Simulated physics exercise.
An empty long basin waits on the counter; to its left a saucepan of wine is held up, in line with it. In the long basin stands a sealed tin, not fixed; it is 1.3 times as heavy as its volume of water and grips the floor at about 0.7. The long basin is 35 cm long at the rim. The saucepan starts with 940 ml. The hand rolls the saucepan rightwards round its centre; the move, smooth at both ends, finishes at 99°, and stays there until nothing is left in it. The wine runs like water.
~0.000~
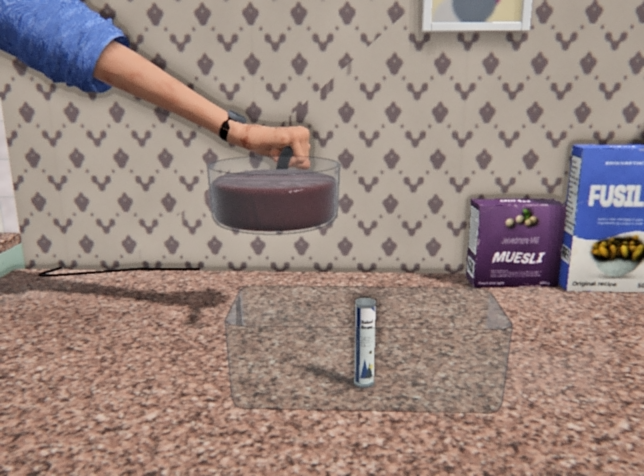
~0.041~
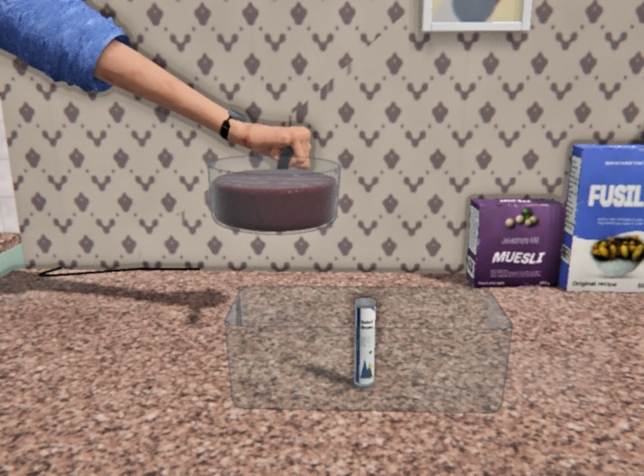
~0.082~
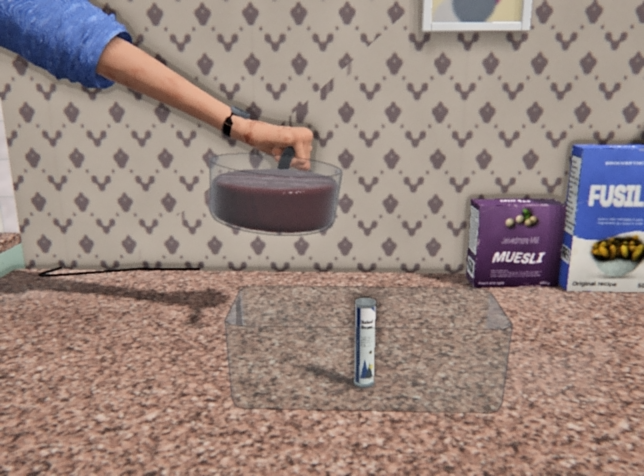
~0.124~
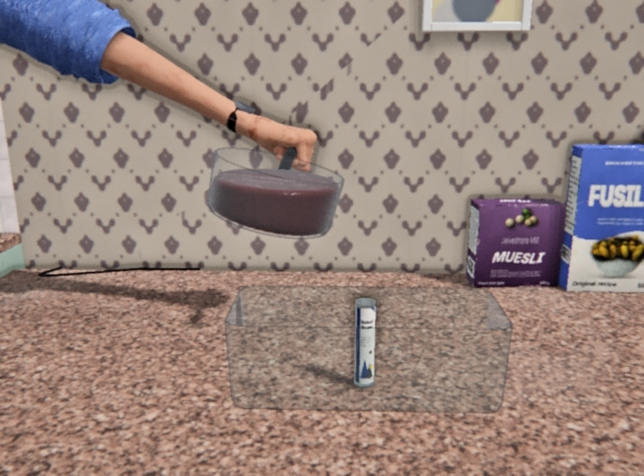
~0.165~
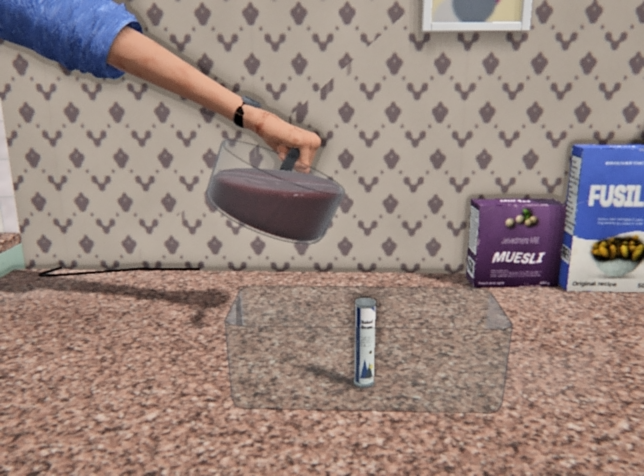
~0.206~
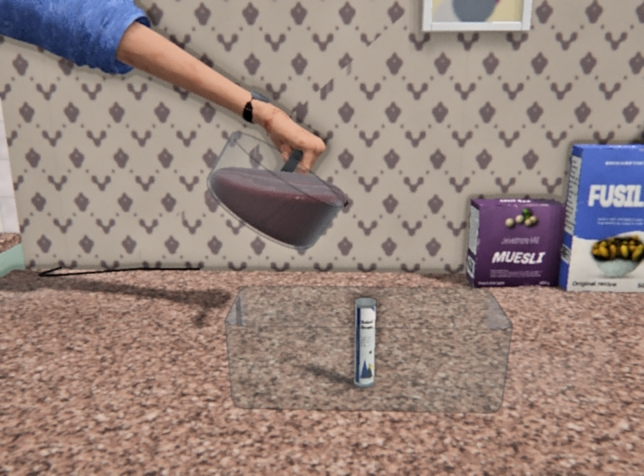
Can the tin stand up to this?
The tin falls.
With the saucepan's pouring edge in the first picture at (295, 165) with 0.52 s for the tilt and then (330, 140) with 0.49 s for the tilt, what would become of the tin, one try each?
First it falls; then it topples.
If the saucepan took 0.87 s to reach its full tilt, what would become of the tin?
The tin stays up.
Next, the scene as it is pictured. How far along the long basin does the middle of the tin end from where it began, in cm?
About 8.0 cm.
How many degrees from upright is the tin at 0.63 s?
About 0°.
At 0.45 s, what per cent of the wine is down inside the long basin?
About 26 per cent.
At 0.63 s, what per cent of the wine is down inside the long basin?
About 88 per cent.
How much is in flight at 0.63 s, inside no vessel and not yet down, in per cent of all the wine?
Near 7 in a hundred.
Then, 0.45 s in, the tilt is 95° and 22 per cent is still to pour; the tin stands where it began.
Then, 0.63 s in, the tilt is 99° and 6 per cent is still to pour; the tin stands where it began.
Then, 0.82 s in, the tilt is 99° and 1 per cent is still to pour; the tin leans 14°.
Then, 1.02 s in, the tilt is 99° and 0 per cent is still to pour; the tin lies on its side.
Finally, the tin lies on its side.
